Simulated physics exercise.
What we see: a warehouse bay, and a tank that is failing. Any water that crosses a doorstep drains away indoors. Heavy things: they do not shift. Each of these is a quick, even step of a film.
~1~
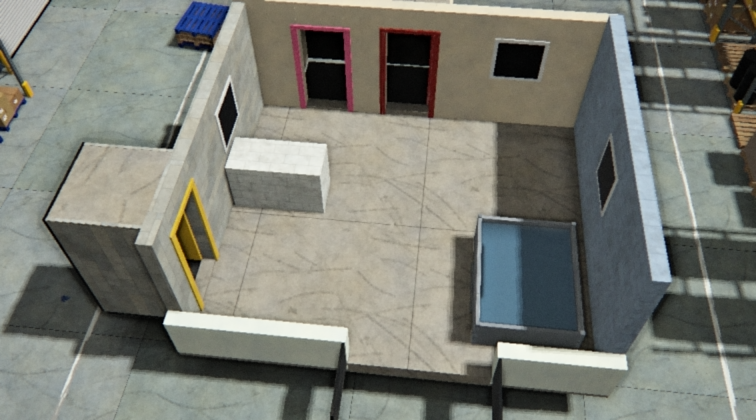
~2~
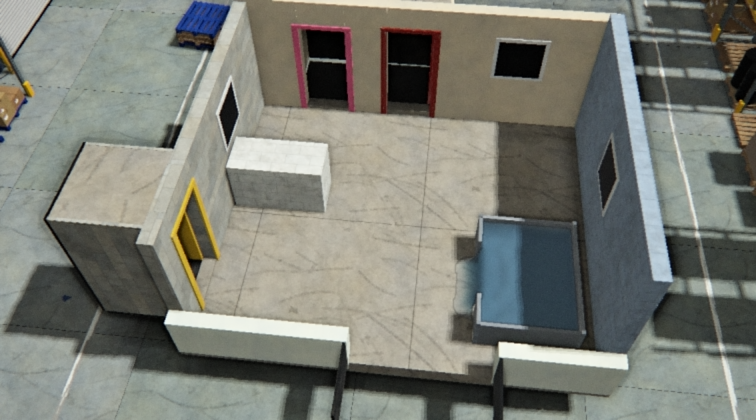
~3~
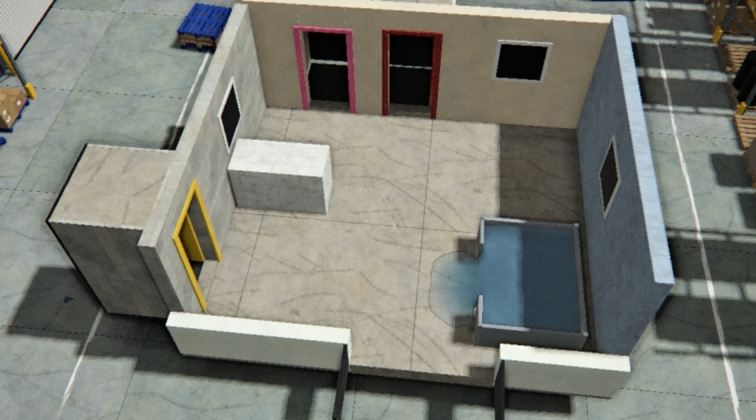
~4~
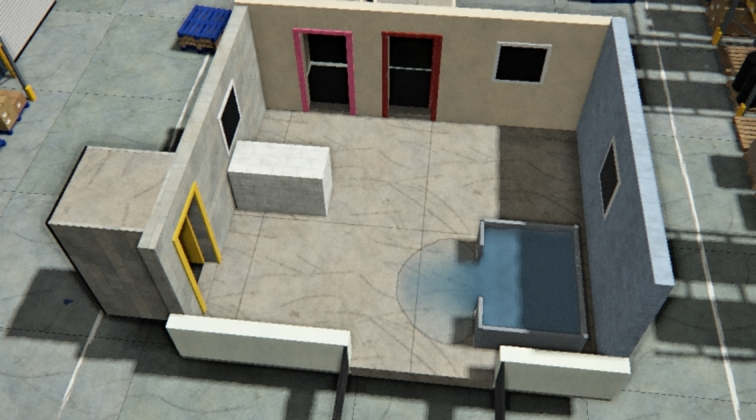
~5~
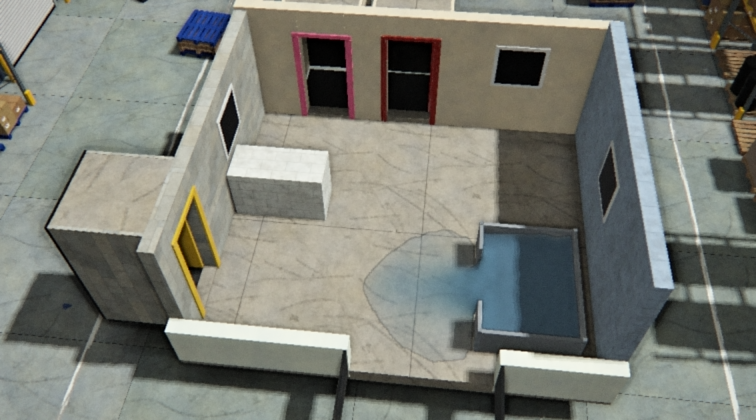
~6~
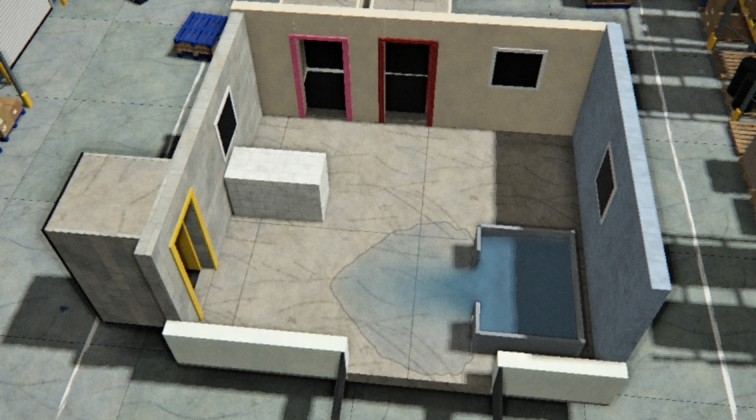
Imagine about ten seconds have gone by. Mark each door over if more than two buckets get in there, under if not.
Yellow door: Over, pink door: Under, red door: Under.
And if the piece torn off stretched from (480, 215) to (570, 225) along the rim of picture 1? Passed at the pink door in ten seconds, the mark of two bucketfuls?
In short: Pink tops the mark.
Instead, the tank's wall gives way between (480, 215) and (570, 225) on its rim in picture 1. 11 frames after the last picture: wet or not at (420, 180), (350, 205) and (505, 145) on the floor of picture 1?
The three spots, in order, are inundated, spared and inundated.
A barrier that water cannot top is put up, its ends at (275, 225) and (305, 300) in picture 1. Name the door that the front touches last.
My pick is the door marked red.
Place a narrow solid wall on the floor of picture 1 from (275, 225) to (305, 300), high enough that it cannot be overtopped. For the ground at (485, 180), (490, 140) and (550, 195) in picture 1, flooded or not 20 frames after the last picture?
Taking them in order, I'd say parched, parched and parched.
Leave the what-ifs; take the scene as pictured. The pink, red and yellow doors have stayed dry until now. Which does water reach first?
Answer: The one in yellow.
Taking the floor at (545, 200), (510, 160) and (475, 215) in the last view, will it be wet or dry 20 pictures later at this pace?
First spot spared, second spot spared, third spot spared.
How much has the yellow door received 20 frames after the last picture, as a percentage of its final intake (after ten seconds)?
I'd put it at about 50 per cent.
A moment on, water covers 35 % of the floor; the yellow door not reached, the pink door not reached, the red door not reached.
Next, water covers 45 % of the floor; the yellow door under two buckets in, the pink door not reached, the red door not reached.
Then, water covers 50 % of the floor; the yellow door far over two buckets in, the pink door wet at the sill, nothing in, the red door not reached.
Later, water covers 60 % of the floor; the yellow door far over two buckets in, the pink door under two buckets in, the red door wet at the sill, nothing in.
In the end, water covers 80 % of the floor; the yellow door far over two buckets in, the pink door under two buckets in, the red door wet at the sill, nothing in.
